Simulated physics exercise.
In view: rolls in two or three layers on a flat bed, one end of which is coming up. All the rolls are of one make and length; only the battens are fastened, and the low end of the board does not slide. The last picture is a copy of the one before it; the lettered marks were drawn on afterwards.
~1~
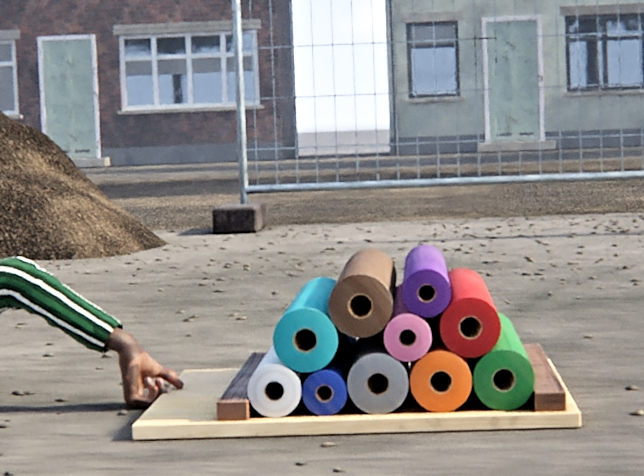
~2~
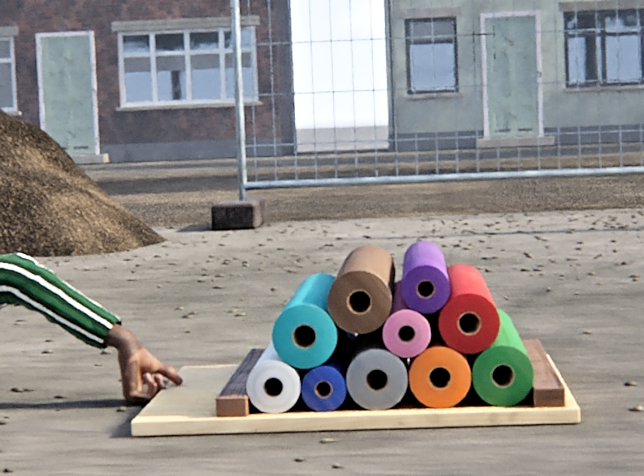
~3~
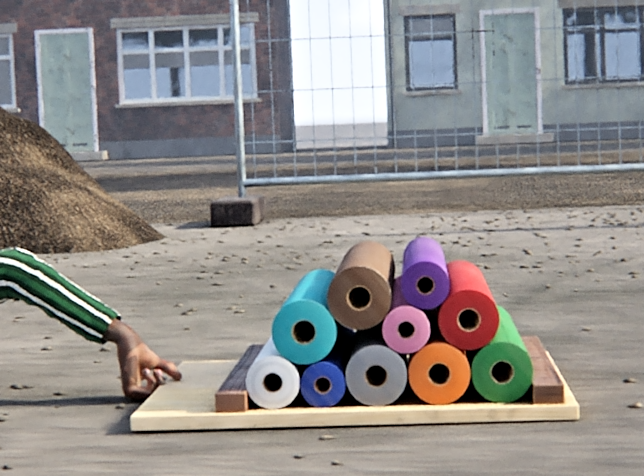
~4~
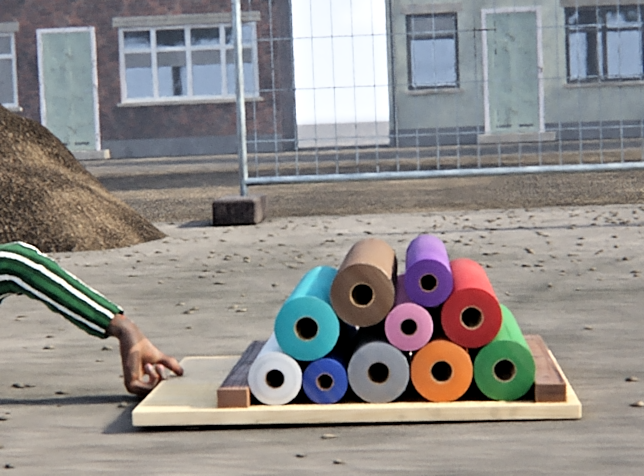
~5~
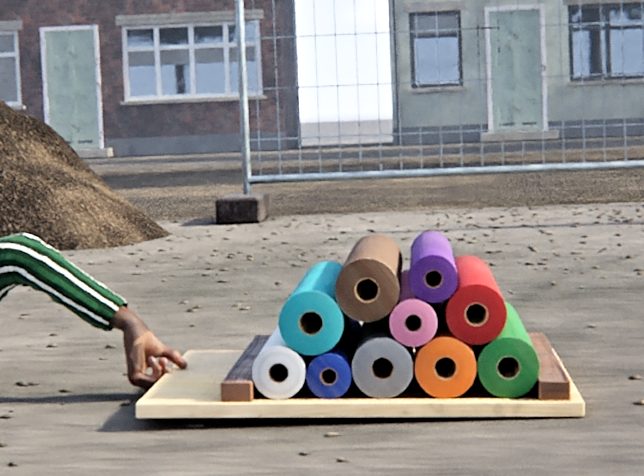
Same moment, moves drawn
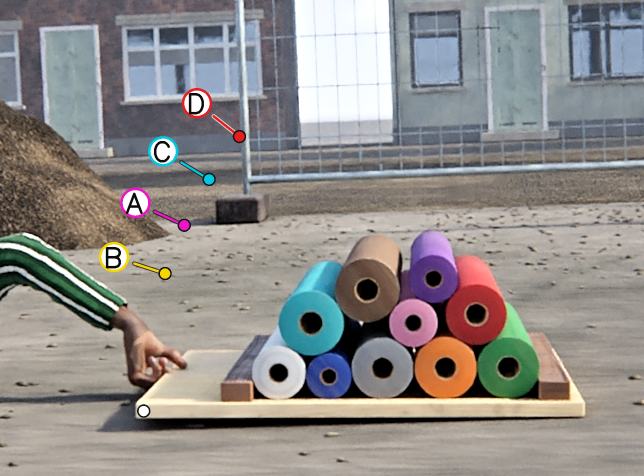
The video shows a hand in a green striped sleeve slightly raising the left end of a pale board on open ground, while the stacked, colourful rolls between two wooden battens keep their places on it.
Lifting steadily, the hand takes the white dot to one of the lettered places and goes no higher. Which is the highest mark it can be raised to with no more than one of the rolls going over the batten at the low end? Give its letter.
B is the limit.
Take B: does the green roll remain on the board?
Yes.
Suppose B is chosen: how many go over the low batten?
The count is none.
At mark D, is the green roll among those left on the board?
Yes, with D.
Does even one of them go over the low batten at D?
Yes, at D.
On the marked copy, A at (184, 225); B at (165, 273); C at (209, 180); D at (240, 136); the white dot at (144, 411).
Following B. Soon after the start, board at 14°.
Later, board at 20°.
In the end, board at 20°, none over the low batten.
As for the rest, A five over the low batten; C five over the low batten; D five over the low batten.
